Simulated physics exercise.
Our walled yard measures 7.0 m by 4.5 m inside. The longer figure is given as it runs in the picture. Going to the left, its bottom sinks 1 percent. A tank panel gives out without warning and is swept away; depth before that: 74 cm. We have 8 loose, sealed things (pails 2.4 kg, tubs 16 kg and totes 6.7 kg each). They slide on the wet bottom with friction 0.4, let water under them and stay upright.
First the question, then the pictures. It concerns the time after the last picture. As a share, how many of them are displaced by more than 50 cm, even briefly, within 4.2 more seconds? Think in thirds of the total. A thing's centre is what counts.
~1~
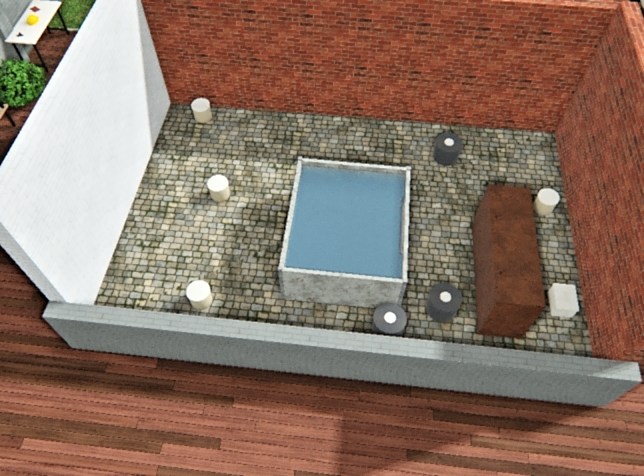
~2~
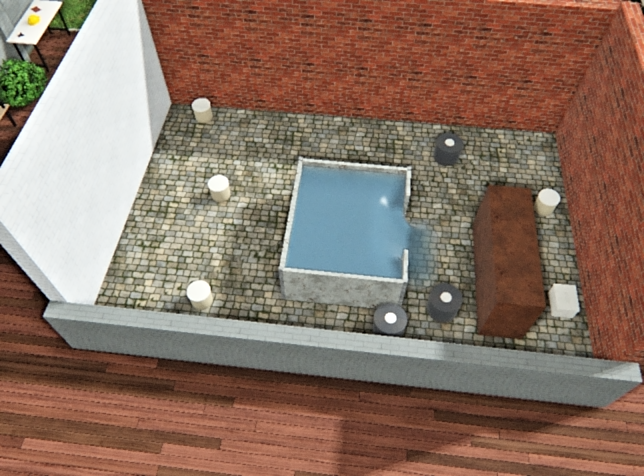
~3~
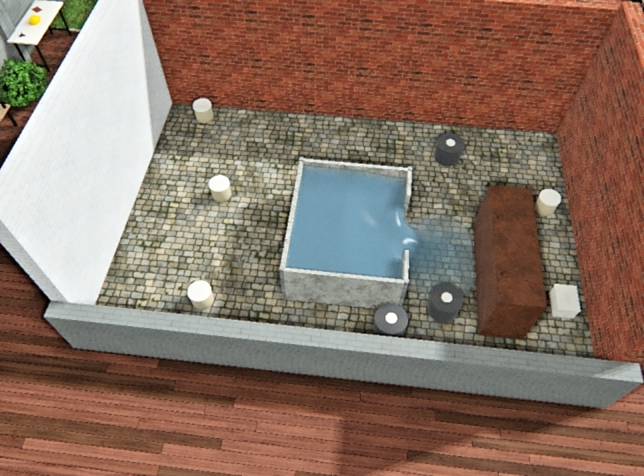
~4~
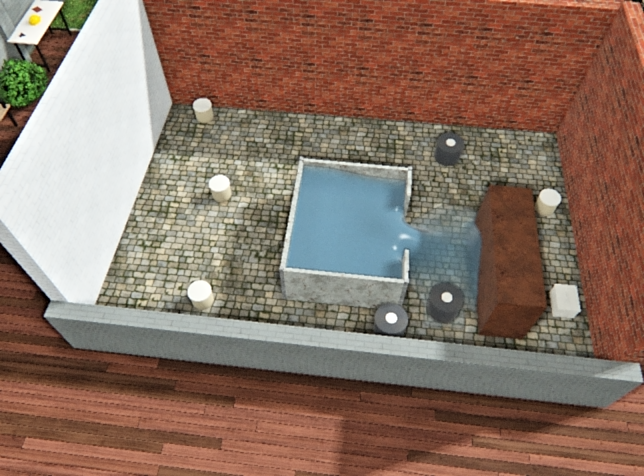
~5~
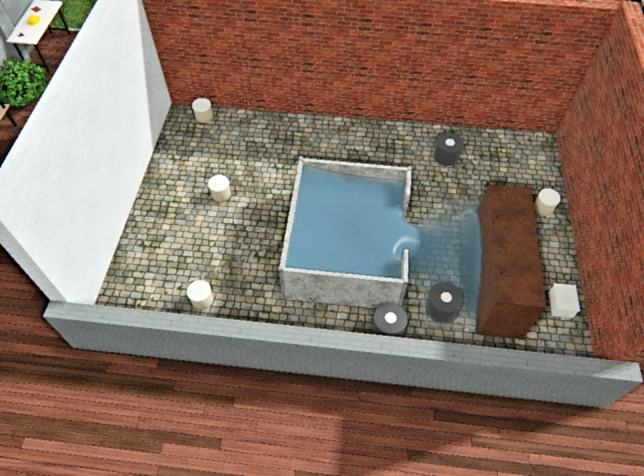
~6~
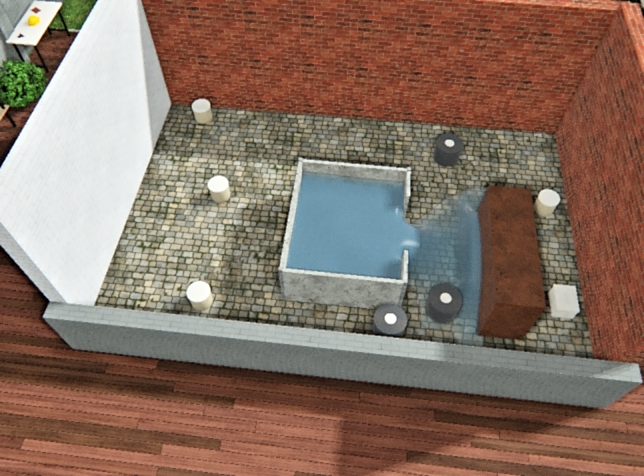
Looks like the portion will come out two thirds and up.
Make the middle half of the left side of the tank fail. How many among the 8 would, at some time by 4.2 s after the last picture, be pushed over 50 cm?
That would give 4.
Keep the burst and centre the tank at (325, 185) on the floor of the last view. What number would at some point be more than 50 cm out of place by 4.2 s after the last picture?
That gives 5 of them.
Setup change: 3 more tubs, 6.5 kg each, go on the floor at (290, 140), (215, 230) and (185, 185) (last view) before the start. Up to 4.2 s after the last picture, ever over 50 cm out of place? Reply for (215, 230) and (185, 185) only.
First stays inside, then stays inside.
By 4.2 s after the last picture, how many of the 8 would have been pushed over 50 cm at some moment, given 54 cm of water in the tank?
In that case 6 of them.
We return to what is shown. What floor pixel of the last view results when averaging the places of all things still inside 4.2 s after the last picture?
(264, 202).
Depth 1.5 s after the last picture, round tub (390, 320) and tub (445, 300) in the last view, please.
I'd estimate 14 cm for the first and 19 cm for the second.
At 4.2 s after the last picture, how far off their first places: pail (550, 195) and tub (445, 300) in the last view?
Net shifts, in order: 150 cm and 500 cm.
Then, 0.4 s after the last picture 0 of 8 are over 50 cm from their spots; 0 afloat.
Then, 1.5 s after the last picture 3 of 8 are over 50 cm from their spots; 1 afloat.
Then, 2.8 s after the last picture 5 of 8 are over 50 cm from their spots; 2 afloat.
Then, 4.2 s after the last picture 7 of 8 are over 50 cm from their spots, and 7 have been at some point; 6 afloat.
